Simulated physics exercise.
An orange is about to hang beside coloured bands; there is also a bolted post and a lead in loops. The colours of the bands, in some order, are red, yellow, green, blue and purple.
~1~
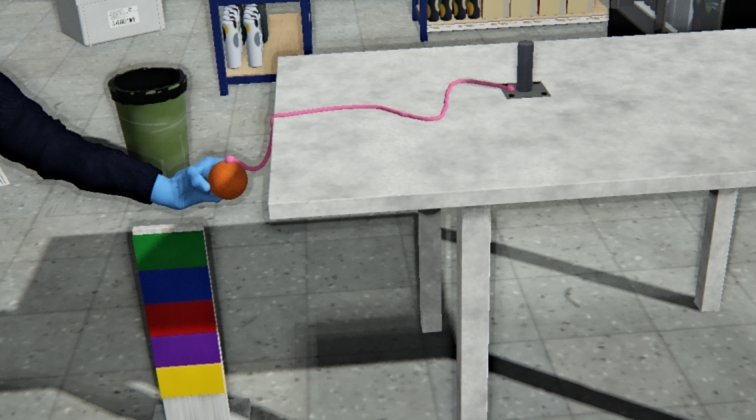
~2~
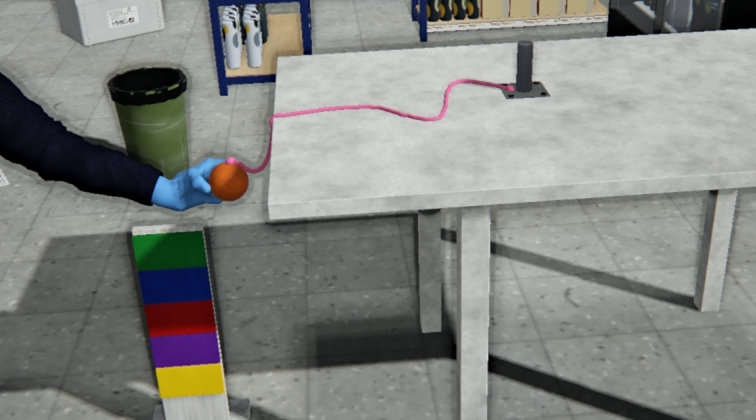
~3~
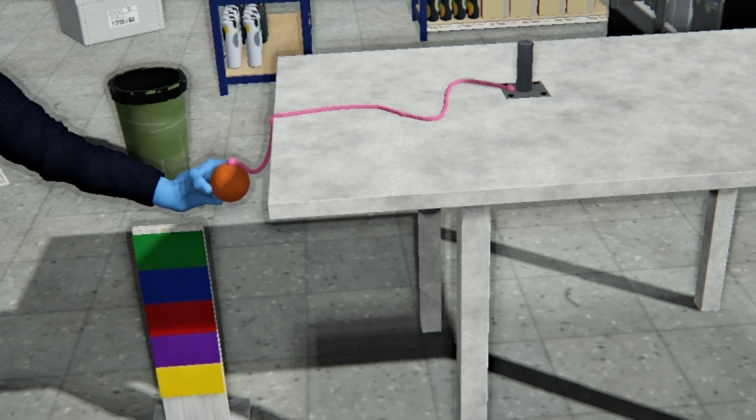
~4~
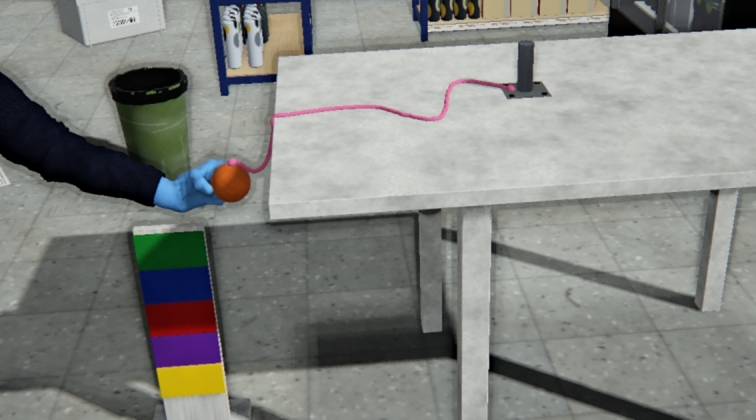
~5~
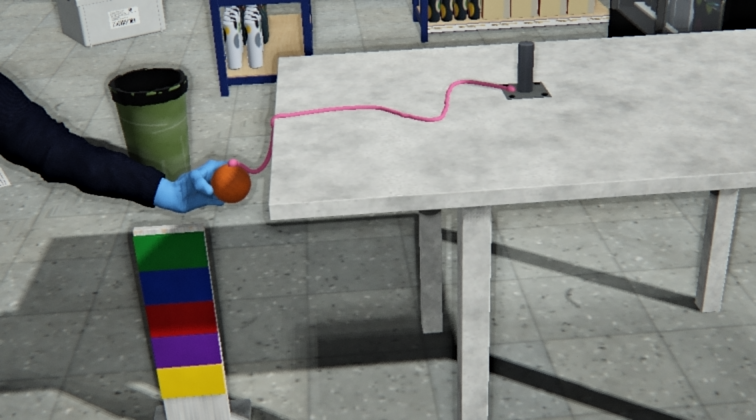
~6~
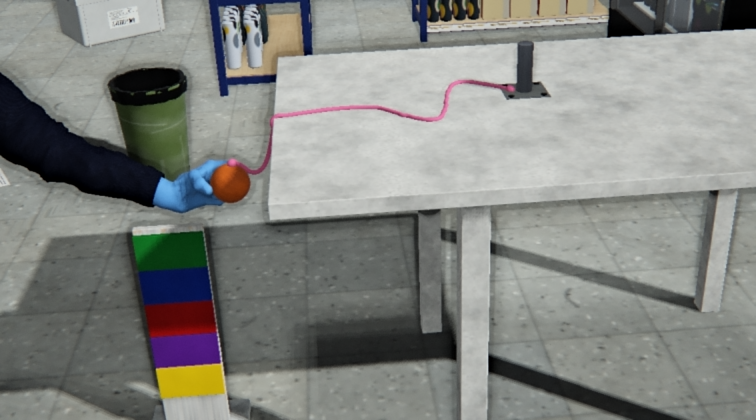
In the video, a blue-gloved hand holds an orange ball tied to a pink cord that runs across a grey table to a dark post, above a strip of green, blue, red, purple and yellow bands, and almost nothing moves.
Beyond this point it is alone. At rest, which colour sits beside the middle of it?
Its centre is beside red.
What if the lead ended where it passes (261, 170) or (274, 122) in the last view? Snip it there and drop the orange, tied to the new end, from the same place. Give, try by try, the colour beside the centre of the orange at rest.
Per try - 1: Blue; 2: Green.
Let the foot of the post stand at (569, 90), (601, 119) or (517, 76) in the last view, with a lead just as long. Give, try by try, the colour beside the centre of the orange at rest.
First try: Blue; second try: Blue; third try: Red.
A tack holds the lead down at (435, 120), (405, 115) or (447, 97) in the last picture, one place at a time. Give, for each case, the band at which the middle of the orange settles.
In that order: Green; green; blue.
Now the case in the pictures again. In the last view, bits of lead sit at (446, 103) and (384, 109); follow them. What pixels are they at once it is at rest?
(392, 102) and (285, 113), roughly.
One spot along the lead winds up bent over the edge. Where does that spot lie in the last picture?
It lies at about (373, 108).
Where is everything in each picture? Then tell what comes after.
Orange (228, 180); green (170, 252); blue (176, 287); red (181, 319); purple (186, 351); yellow (191, 381), in the first picture.
Orange (229, 182); lead through (476, 83) (446, 100) (413, 117) (348, 108) (273, 128), in the second picture.
Orange (230, 183), in the third picture.
Orange (231, 183); lead through (477, 82) (447, 100) (414, 117) (348, 108) (274, 128), in the fourth picture.
Orange (231, 183), in the fifth picture.
Orange (230, 183); lead through (477, 83) (446, 101) (413, 118) (348, 108) (273, 128), in the sixth picture.
Soon after, orange near (312, 303); level with red.
After that, orange near (276, 299); level with red.
In the end, orange near (289, 299); level with red. Its middle rests at the red band.
